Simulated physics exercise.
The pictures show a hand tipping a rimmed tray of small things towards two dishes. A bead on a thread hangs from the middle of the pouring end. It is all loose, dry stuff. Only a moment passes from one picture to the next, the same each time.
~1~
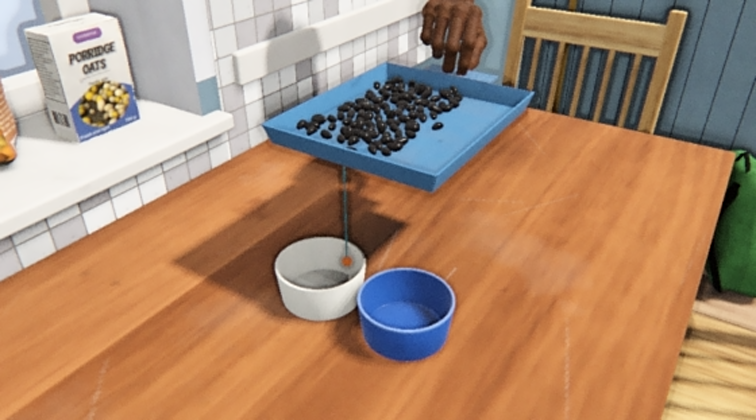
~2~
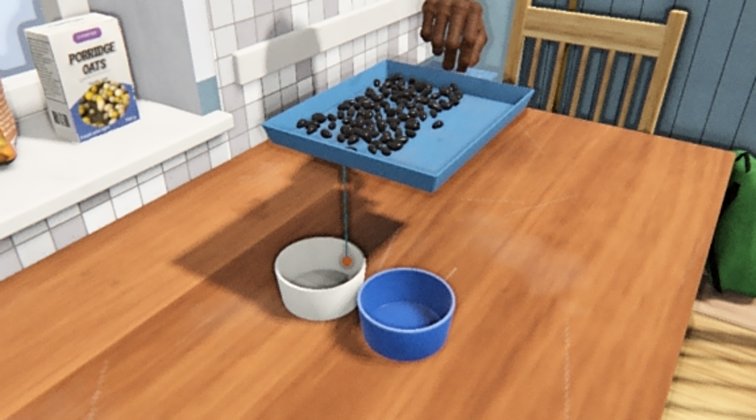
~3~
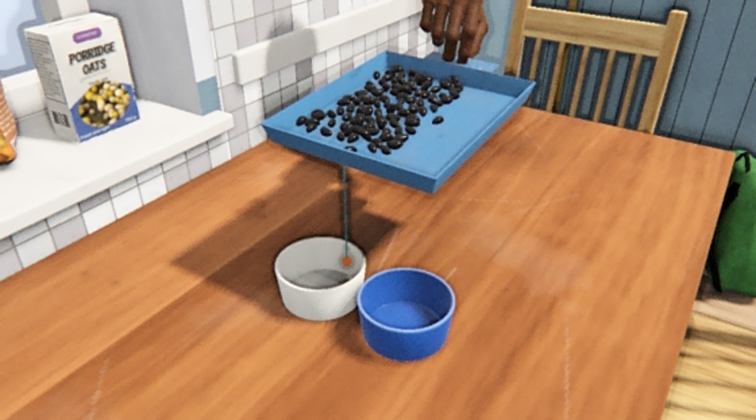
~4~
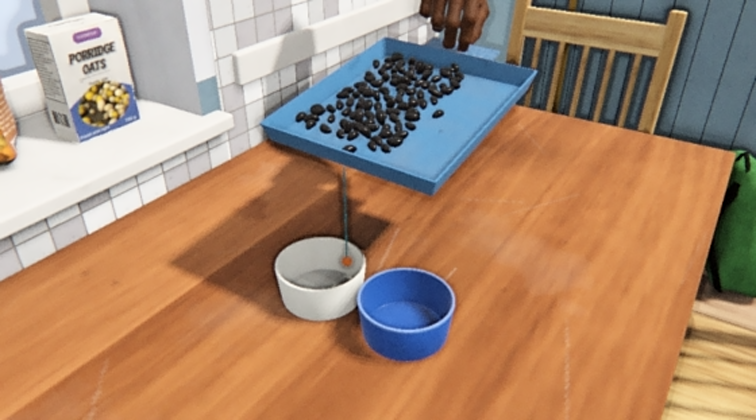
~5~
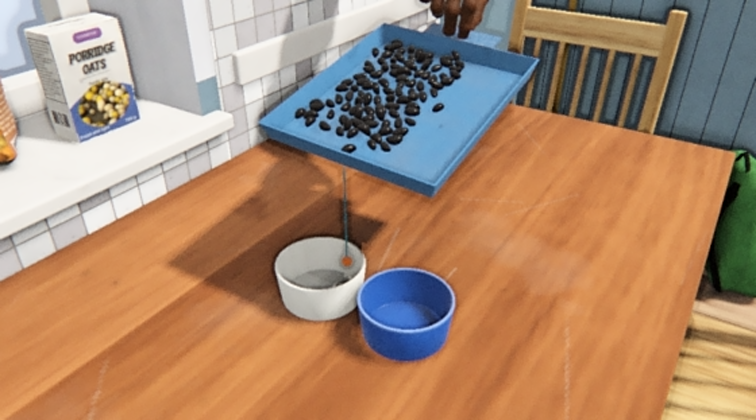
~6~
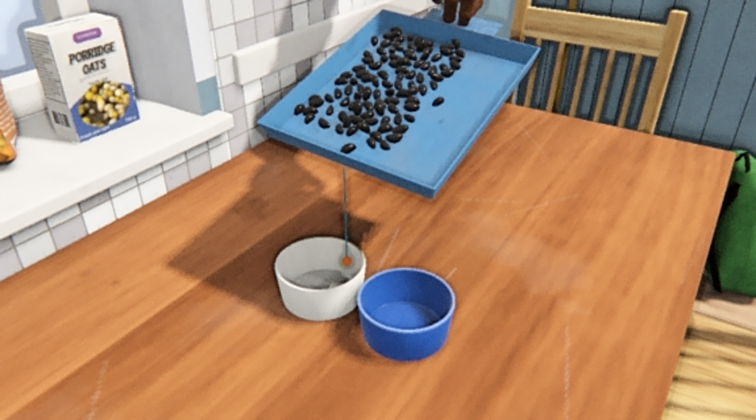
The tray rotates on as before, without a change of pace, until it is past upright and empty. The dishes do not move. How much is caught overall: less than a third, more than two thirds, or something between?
Caught overall: Between a third and two thirds.
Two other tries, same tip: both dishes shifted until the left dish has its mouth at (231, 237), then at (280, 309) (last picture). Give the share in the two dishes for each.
About 0 and 40 per cent.
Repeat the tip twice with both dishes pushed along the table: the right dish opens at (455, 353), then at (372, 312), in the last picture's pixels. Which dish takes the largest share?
At the first place the left-hand dish, at the second right.
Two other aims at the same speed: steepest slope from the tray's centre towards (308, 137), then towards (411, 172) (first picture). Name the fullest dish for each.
In turn: Left; the dish on the right.
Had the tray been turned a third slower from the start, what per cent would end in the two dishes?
Roughly 40 in a hundred.
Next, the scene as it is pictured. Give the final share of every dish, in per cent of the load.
The left dish has 0 per cent, the right dish has 40.
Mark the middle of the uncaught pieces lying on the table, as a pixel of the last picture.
Roughly at (329, 385).
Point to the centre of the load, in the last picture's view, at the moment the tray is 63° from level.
Close to (371, 142).
Soon, tray tipped steeply; nearly all on the tray; a stray few in the air.
A while on, tray tipped past a quarter turn; about half on the tray; a small part in the right dish; about a quarter outside both; about a quarter in the air.
Towards the end, tray tipped past a quarter turn; about half in the right dish; about half outside both.
Finally, tray tipped past a quarter turn; about half in the right dish; none in the left dish; about half outside both.
